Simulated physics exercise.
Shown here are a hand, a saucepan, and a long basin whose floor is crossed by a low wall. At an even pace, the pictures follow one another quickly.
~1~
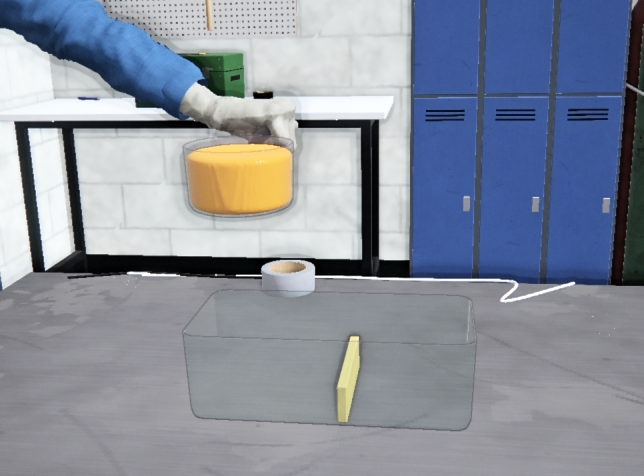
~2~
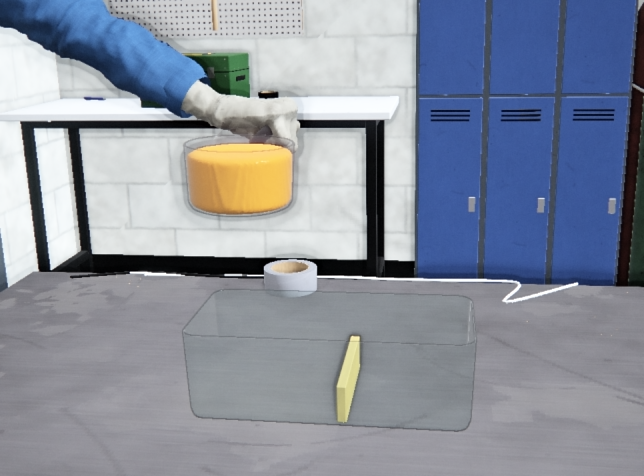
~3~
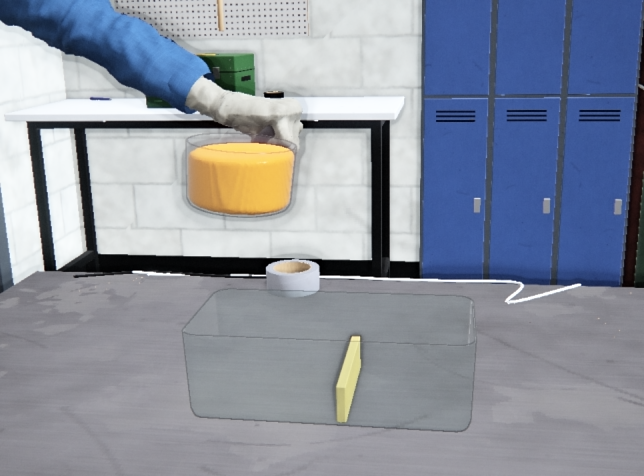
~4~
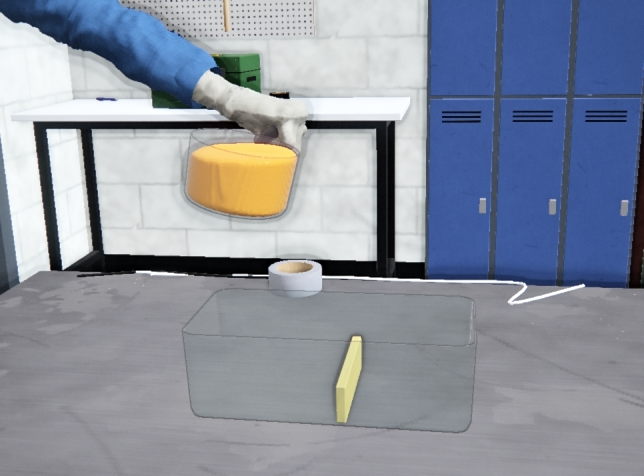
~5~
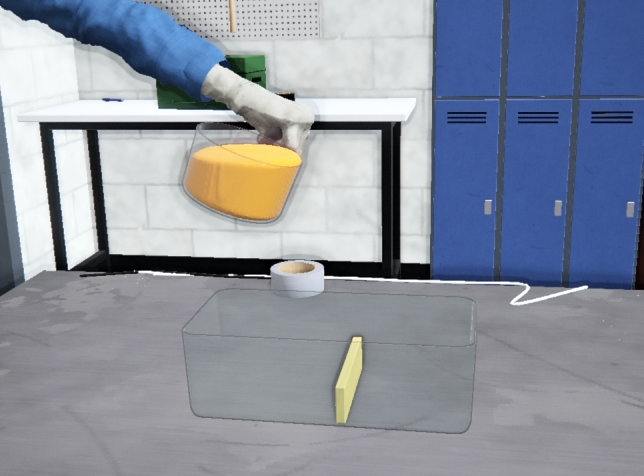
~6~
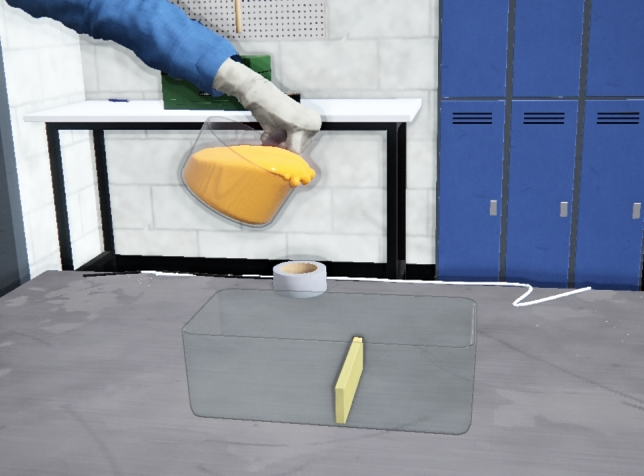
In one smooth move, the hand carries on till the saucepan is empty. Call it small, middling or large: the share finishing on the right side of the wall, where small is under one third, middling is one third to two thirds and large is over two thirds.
Middling.
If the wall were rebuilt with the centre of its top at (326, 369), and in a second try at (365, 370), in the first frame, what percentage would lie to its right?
Try 1: Some 75 %; try 2: 35 %.
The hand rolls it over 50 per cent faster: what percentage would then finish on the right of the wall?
It comes to some 40 per cent.
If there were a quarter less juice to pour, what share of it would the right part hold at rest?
About 40 parts in a hundred, give or take.
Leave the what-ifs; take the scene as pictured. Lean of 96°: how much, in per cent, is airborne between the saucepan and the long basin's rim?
About 45 per cent.
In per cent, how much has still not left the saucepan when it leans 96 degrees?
It works out to close to 30 percent.
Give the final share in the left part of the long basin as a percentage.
Near 40 in a hundred.
A moment on, the saucepan is tipped on its side and 28 per cent is still to pour, 3 is left of the wall and 22 right of it.
Next, the saucepan is tipped right over and 4 per cent is still to pour, 29 is left of the wall and 58 right of it.
Then the saucepan is tipped right over and 0 per cent is still to pour, 39 is left of the wall and 58 right of it.
Later the saucepan is tipped right over and 0 per cent is still to pour, 40 is left of the wall and 59 right of it.
At rest 40 per cent lies left of the wall, 59 right of it and 1 outside.
